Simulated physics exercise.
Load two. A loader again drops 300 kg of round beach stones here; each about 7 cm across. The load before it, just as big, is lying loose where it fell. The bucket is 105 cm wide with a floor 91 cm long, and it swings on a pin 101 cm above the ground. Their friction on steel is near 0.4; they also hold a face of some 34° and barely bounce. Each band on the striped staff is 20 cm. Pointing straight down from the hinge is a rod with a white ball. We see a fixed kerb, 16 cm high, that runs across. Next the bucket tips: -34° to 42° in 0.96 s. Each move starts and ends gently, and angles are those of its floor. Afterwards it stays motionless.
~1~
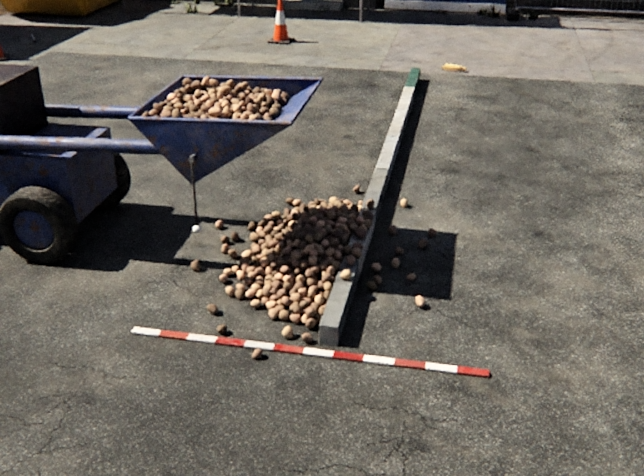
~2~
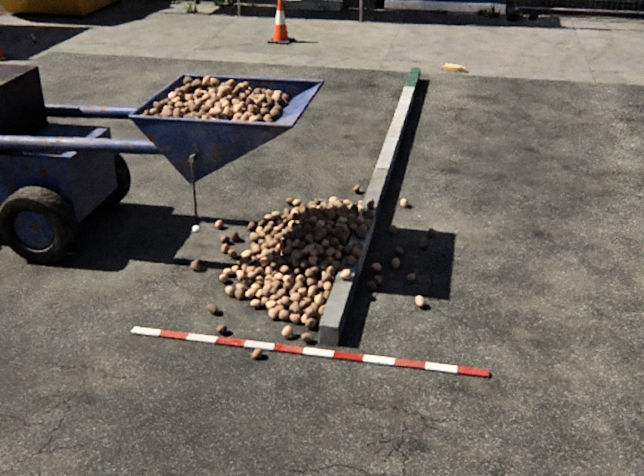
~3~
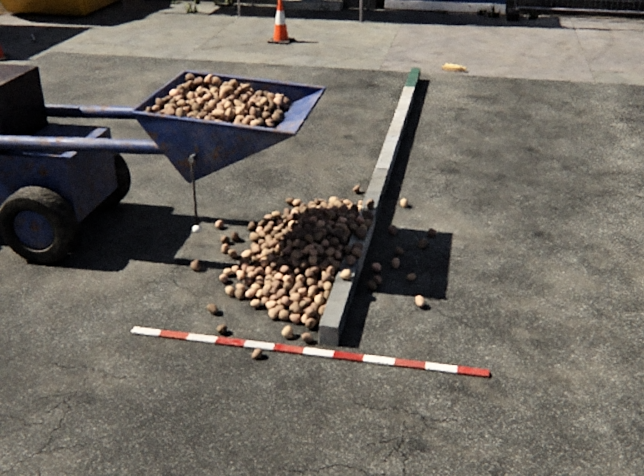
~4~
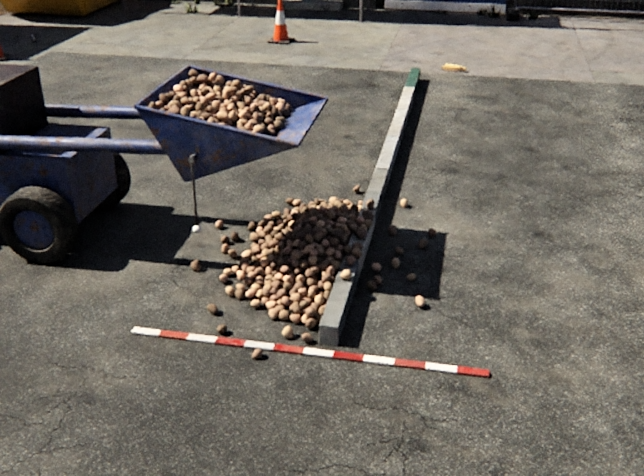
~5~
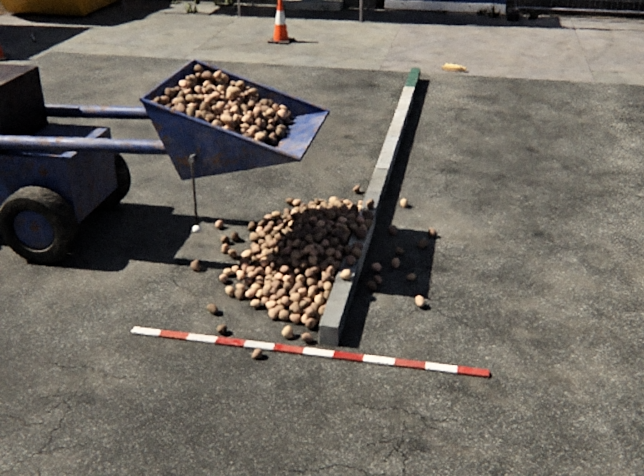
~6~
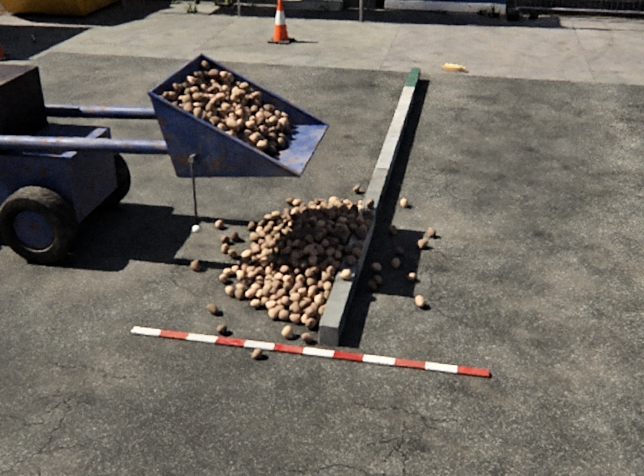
Paved yard, a loader's blue bucket of round stones slowly tilting down to the right above a loose pile beside a kerb.
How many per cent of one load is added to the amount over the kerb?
About 16 per cent of a load.
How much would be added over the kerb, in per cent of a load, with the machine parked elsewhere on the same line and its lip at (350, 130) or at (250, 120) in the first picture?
Near 75 in a hundred, then near 0 in a hundred.
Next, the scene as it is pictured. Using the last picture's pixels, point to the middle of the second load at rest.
Near (310, 241).
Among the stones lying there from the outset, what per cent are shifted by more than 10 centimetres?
About 15 %.
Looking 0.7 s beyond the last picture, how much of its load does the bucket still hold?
Close to 65 in a hundred.
Then, 0.3 s after the last picture the floor is at 30°; in per cent of one load, 100 in the bucket, 98 on this side of the kerb, 2 over the kerb; the foremost stones are at (410, 248).
Then, 0.7 s after the last picture the floor is at 42°; in per cent of one load, 63 in the bucket, 136 on this side of the kerb, 2 over the kerb; the foremost stones are at (410, 248).
Then, 1.0 s after the last picture the floor is at 42°; in per cent of one load, 10 in the bucket, 181 on this side of the kerb, 9 over the kerb; the foremost stones are at (415, 269).
Then, 3.5 s after the last picture the floor is at 42°; in per cent of one load, 0 in the bucket, 182 on this side of the kerb, 18 over the kerb; the foremost stones are at (480, 269). Net gain over the kerb, 16.
